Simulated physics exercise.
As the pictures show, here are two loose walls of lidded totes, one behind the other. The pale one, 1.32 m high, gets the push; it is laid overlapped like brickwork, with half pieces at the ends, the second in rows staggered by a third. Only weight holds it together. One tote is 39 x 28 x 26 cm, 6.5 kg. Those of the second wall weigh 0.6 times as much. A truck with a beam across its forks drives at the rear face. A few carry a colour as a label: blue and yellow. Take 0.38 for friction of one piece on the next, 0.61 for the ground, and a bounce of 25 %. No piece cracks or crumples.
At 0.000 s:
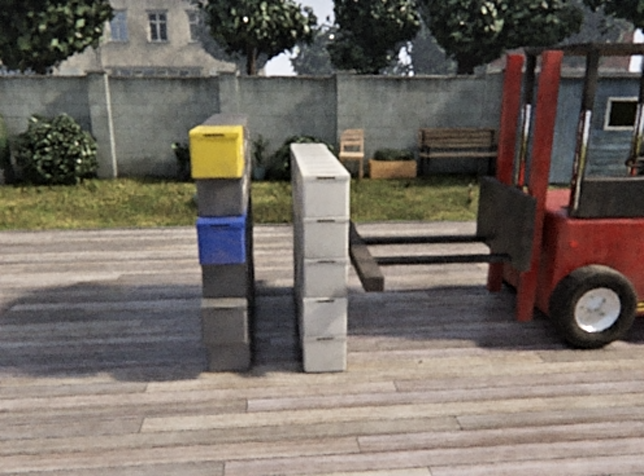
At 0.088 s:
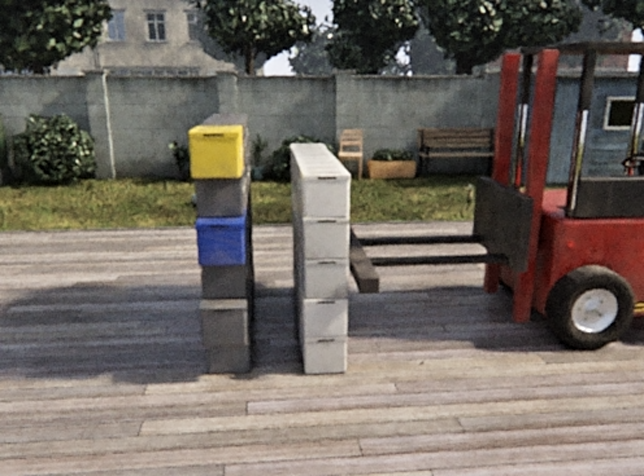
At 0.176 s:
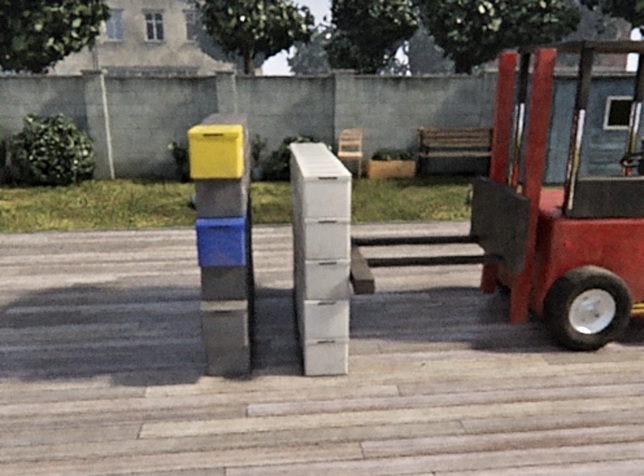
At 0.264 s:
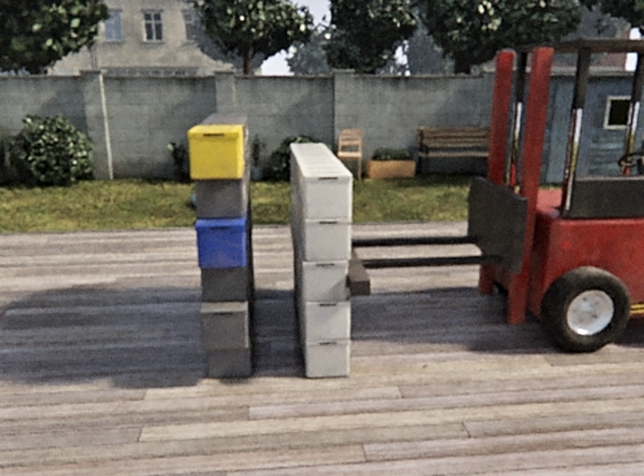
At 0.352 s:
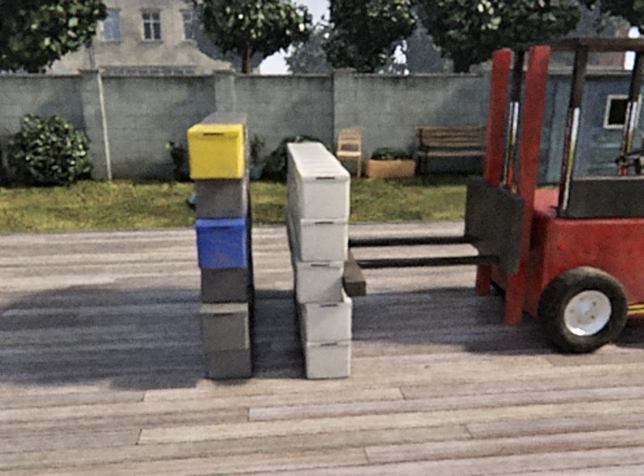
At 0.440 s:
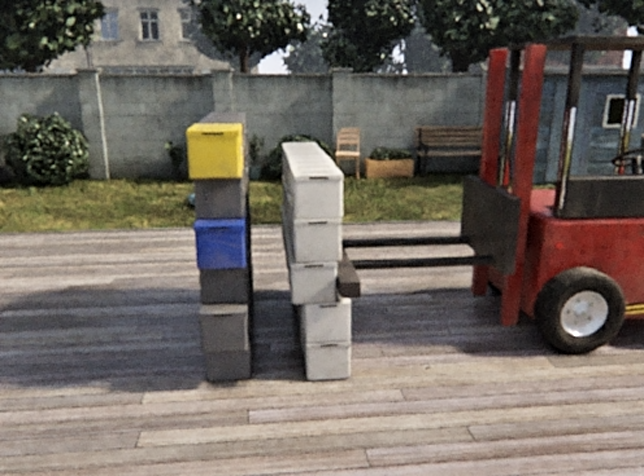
A red forklift creeping left on wooden decking, its fork beam pushing the upper pale totes toward a yellow-and-blue-marked grey stack.
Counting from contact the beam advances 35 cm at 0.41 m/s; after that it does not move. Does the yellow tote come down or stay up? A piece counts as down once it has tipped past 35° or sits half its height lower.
It comes down.
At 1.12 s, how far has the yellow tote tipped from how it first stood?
Roughly 5°.
After 1.12 s, 0 of the pale wall down; none of the 24 totes of the second wall down, 23 disturbed; yellow tote leaning 5°; blue tote leaning 5°.
After 1.72 s, 15 of the pale wall down; 8 of the 24 totes of the second wall down; yellow tote leaning 34°, 18 cm lower; blue tote leaning 34°, 9 cm lower.
After 2.18 s, 15 of the pale wall down; 22 of the 24 totes of the second wall down; yellow tote on its side; blue tote on its side.
At rest (3.8 s), 15 of the pale wall down; 22 of the 24 totes of the second wall down; yellow tote on its side; blue tote on its side.
